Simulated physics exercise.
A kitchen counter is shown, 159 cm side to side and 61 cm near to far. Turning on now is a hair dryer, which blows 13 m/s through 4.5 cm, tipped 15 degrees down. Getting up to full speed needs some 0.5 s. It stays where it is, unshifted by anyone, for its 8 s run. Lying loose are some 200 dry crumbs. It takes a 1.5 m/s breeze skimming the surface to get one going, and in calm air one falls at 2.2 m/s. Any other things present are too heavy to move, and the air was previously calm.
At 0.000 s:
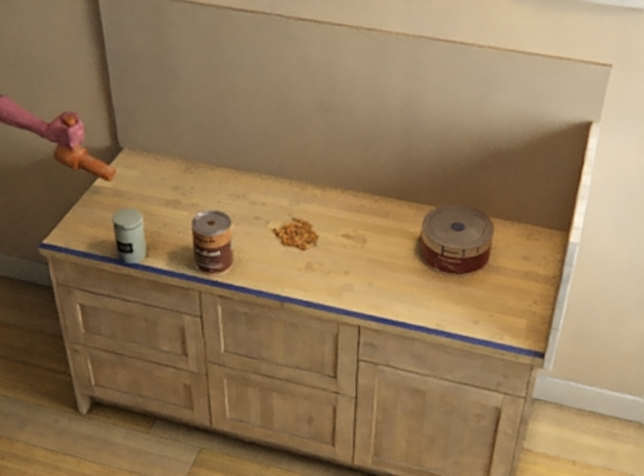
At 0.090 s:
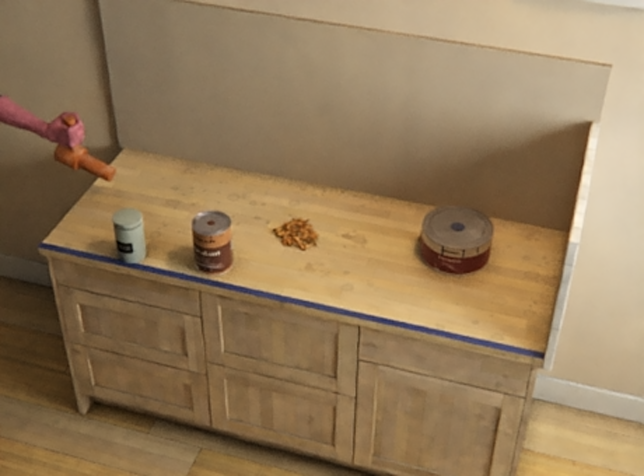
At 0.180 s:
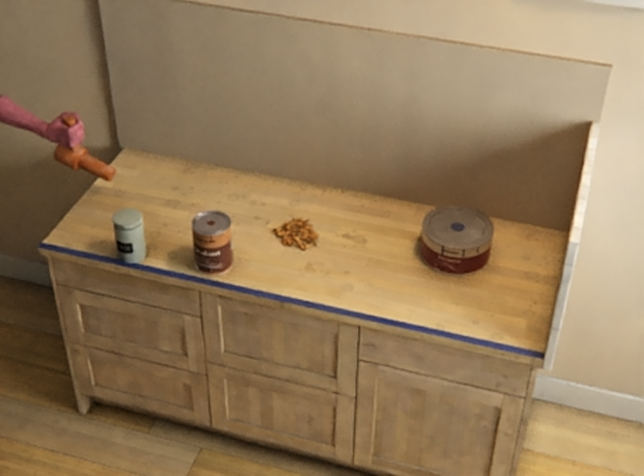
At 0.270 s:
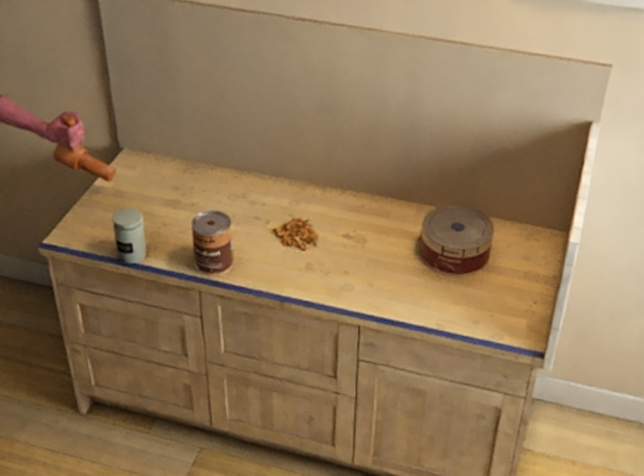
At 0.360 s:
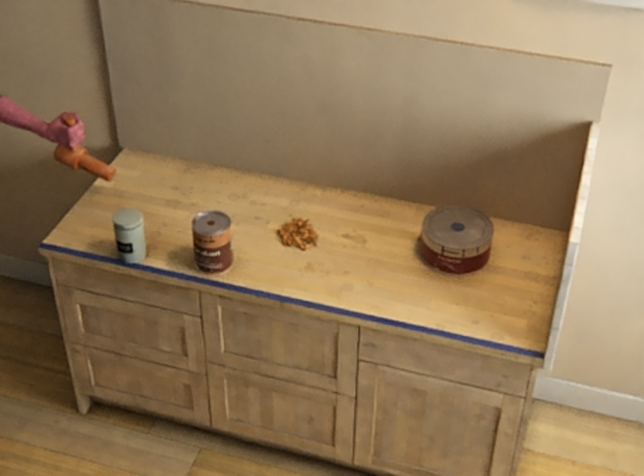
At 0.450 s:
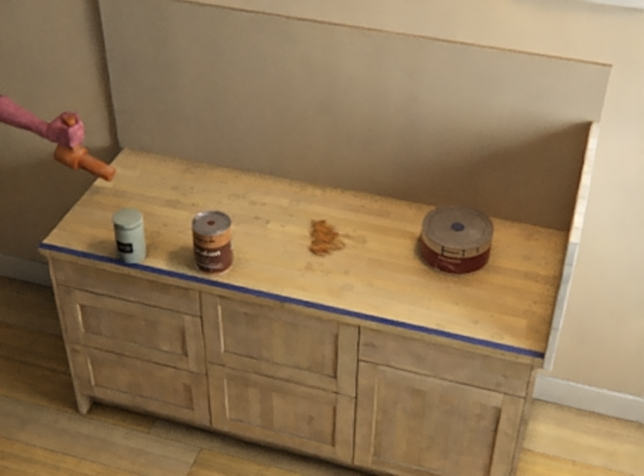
A hand at the left edge holds an orange hair dryer, tilted slightly down over a light wooden kitchen counter with a blue front edge, seen from above at a steady angle. A pale tin and a brown tin stand at the left, orange-brown crumbs lie mid-counter, and a large dark red tin sits at the right. The crumbs stay almost still, then slide rightward together.
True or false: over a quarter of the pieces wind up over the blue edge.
False.
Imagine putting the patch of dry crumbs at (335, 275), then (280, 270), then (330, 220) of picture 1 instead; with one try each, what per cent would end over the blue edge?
In that order: 80 %, 90 %, 0 %.
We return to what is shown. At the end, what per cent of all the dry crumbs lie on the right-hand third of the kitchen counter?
100 %.
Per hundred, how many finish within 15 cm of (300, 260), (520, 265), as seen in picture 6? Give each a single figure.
Estimates in listed order: 0 %; 20 %.
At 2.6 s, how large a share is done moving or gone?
30 per cent.
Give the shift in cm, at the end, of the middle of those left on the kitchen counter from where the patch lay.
Distance: Approx. 85 cm.
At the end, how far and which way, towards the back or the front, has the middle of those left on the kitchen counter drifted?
Drift: Rearward direction, about 10 cm.
After 1.6 s, 0 % are over the blue edge; the middle of those still in play is near (538, 286); 28 % have settled or left.
After 2.6 s, 0 % are over the blue edge; the middle of those still in play is near (556, 290); 34 % have settled or left.
After 4.4 s, 0 % are over the blue edge; the middle of those still in play is near (561, 266); 42 % have settled or left.
After 8.0 s, at the end, 0 % are over the blue edge; the middle of those still in play is near (561, 266).
